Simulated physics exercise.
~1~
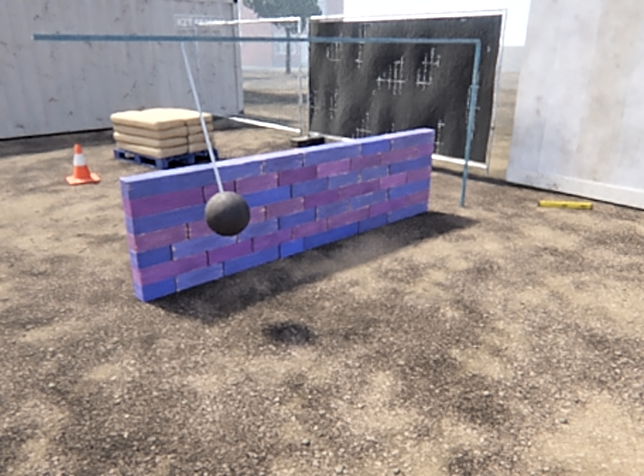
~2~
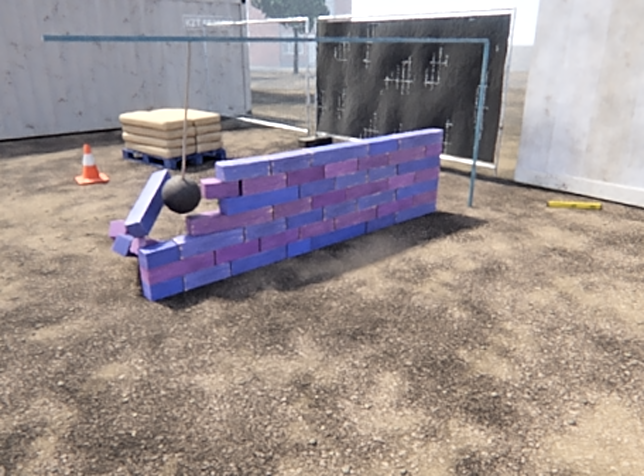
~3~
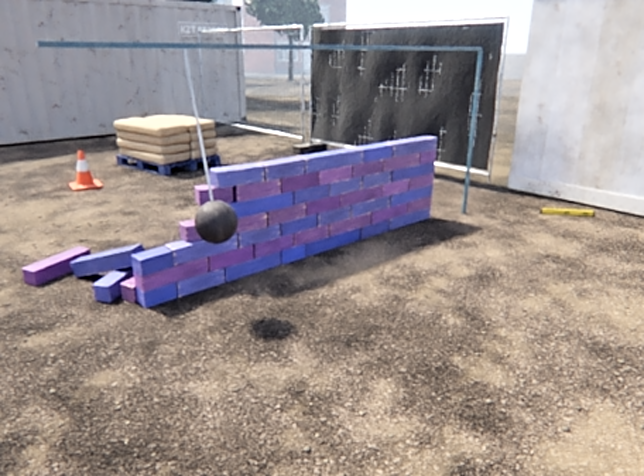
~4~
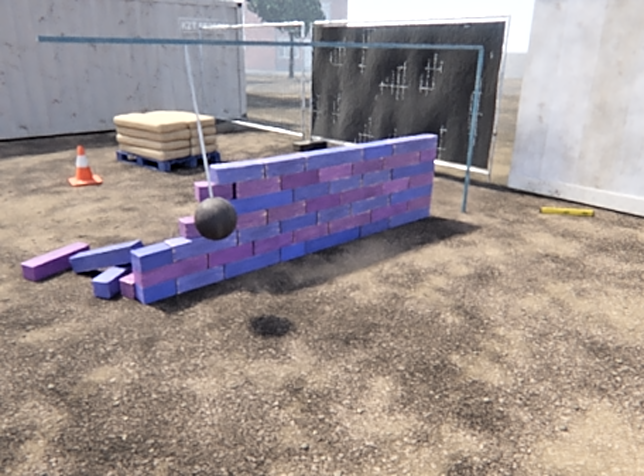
Iron ball on a line swinging into a loose blue and purple wall, knocking four pieces off its left end, most staying up.
